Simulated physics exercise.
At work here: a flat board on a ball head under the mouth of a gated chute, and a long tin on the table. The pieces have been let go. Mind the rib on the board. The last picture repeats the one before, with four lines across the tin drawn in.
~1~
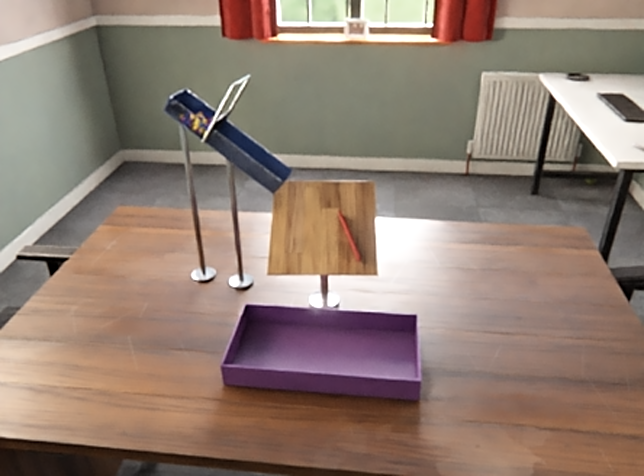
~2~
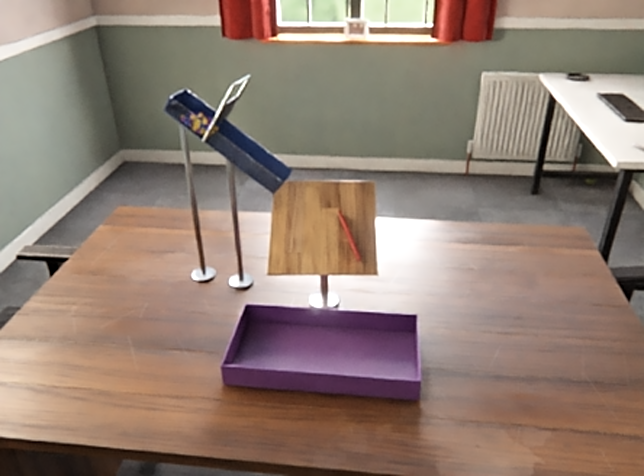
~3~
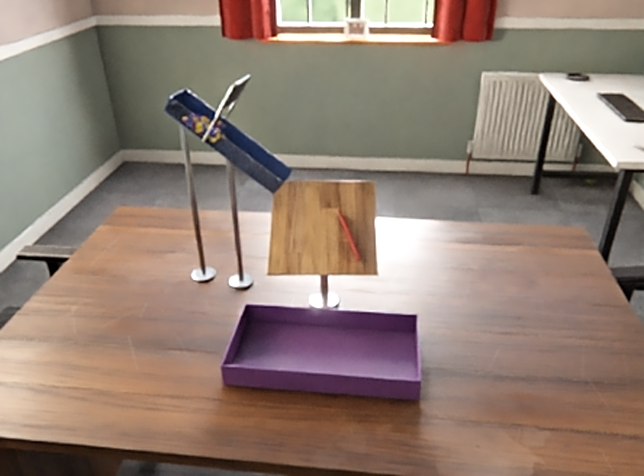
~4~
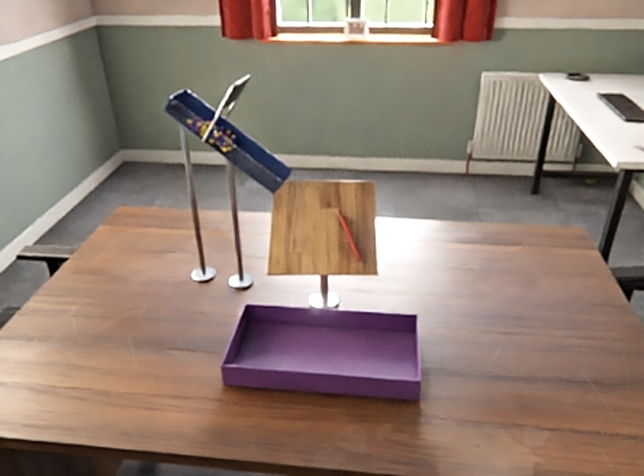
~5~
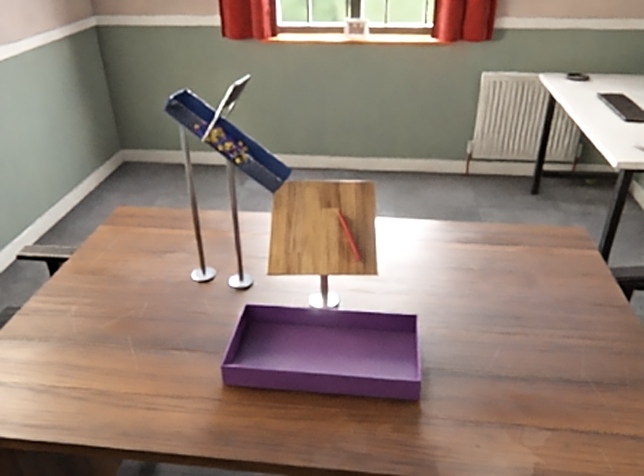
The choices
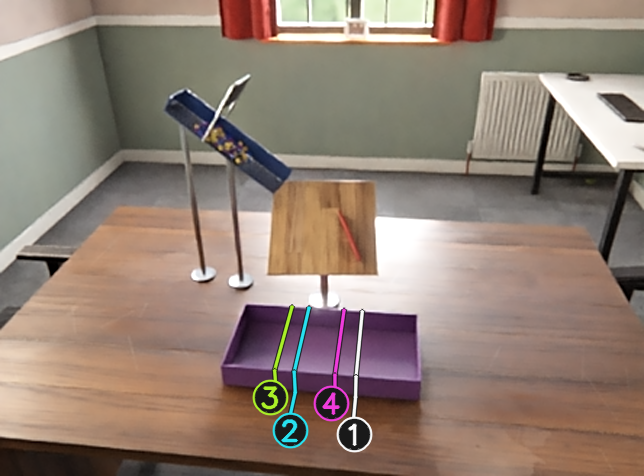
A large brown wooden table fills the foreground of a green-walled room with red curtains and a white desk at right, seen from slightly above by a still camera. On it, a blue chute on two metal posts slopes down rightward toward a tilted wooden board with a red rib, behind an empty purple tin. The chute's pale gate swings more upright, and small multicoloured beads slide partway down the chute, spreading out.
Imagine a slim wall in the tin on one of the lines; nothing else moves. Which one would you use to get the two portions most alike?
Line 1.
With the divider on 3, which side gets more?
The right side.
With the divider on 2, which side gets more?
Right.
On the marked copy, line 1 crosses the front rim at (356, 375); line 2 crosses the front rim at (294, 371); line 3 crosses the front rim at (274, 369); line 4 crosses the front rim at (335, 374).
Choosing 1, of what is caught, close to a quarter on the left of the divider, the bulk on the right.
Choosing 2, of what is caught, none at all on the left of the divider, the whole lot on the right.
Choosing 3, of what is caught, none at all on the left of the divider, the whole lot on the right.
Choosing 4, of what is caught, a small share on the left of the divider, all but a few on the right.
